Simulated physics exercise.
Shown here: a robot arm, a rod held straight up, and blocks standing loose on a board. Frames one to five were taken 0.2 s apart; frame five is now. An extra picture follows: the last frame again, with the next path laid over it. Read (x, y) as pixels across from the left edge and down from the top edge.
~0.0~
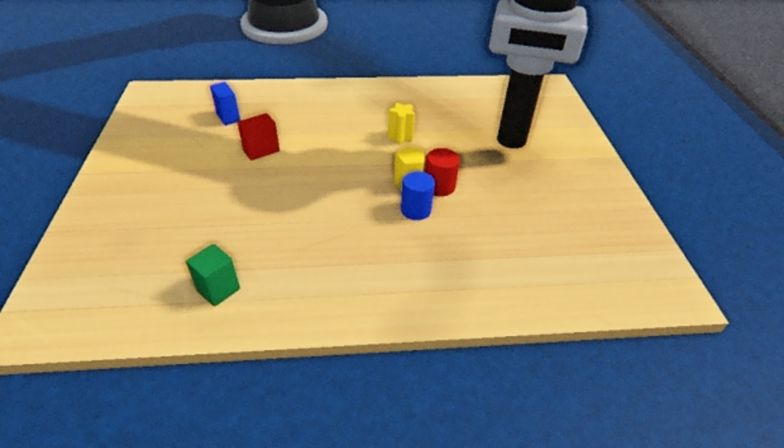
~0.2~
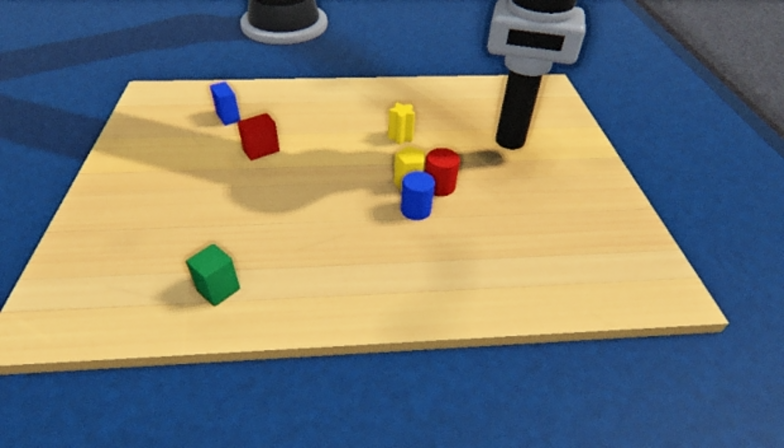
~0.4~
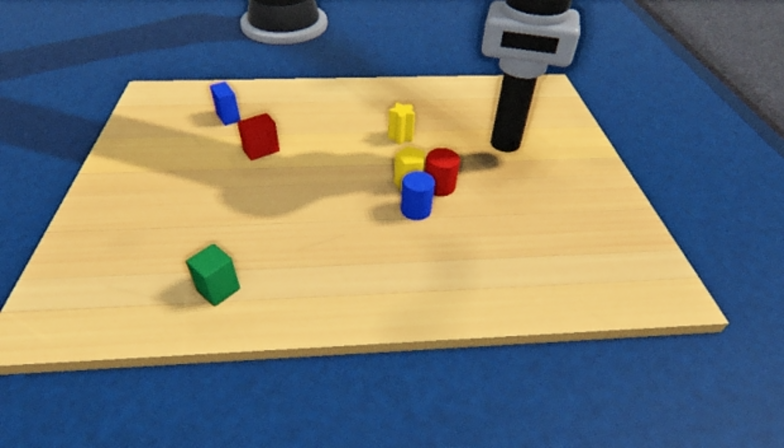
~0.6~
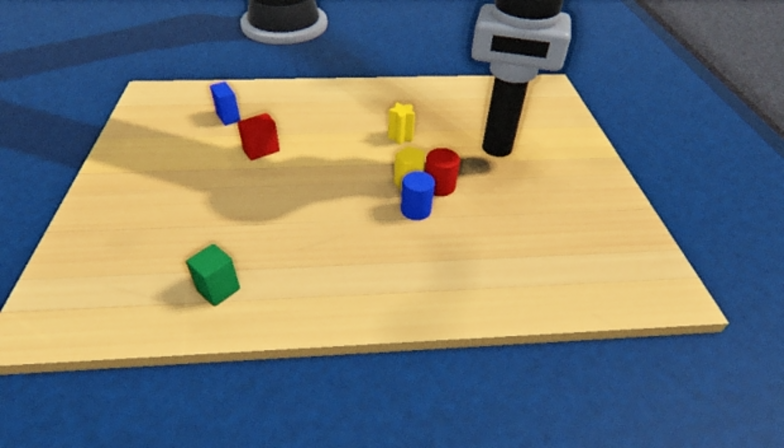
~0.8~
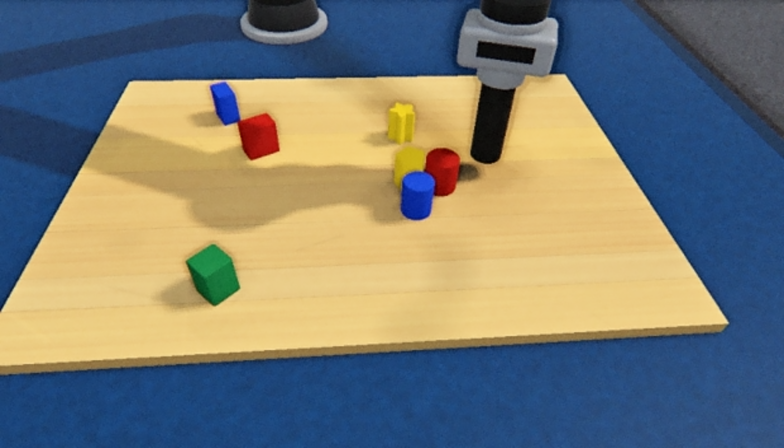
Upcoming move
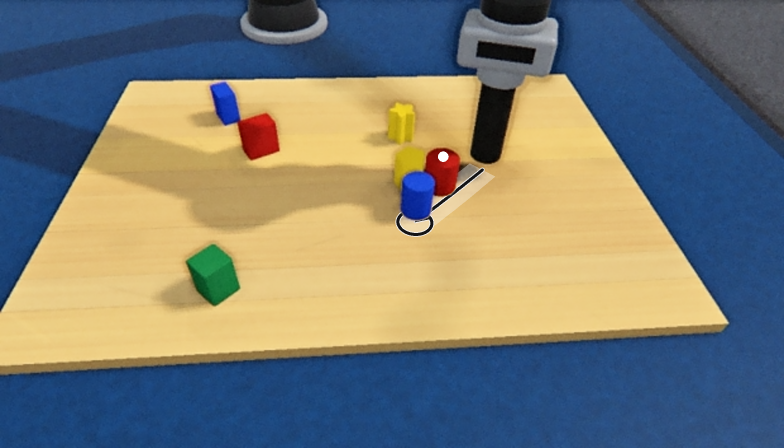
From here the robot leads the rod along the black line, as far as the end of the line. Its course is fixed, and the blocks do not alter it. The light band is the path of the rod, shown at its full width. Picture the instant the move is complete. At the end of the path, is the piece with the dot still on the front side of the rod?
Short answer: No.
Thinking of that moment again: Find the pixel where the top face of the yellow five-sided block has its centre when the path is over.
I think it will end close to (389, 151).
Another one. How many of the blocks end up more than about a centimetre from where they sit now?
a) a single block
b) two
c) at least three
It's c.
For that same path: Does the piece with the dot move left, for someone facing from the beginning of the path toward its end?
I expect not.
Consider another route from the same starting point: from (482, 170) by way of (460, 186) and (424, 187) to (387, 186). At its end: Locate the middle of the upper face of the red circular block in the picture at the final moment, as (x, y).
I'd say the red circular block ends with its top centre at (355, 163).
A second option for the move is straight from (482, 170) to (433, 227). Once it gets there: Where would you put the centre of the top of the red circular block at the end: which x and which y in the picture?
(423, 167)
The line goes in a line from (482, 170) to (415, 222); the dot is on the red circular block.
The first path, step by step. One third of the way, rod (464, 172); yellow five-sided block (404, 154); red circular block (434, 160).
Two thirds of the way, rod (441, 189); yellow five-sided block (390, 151), turned 30° clockwise; blue circular block (403, 189); red circular block (409, 167).
At the end, rod (416, 207); yellow five-sided block (389, 151), turned 30° clockwise; blue circular block (383, 197); red circular block (398, 171).
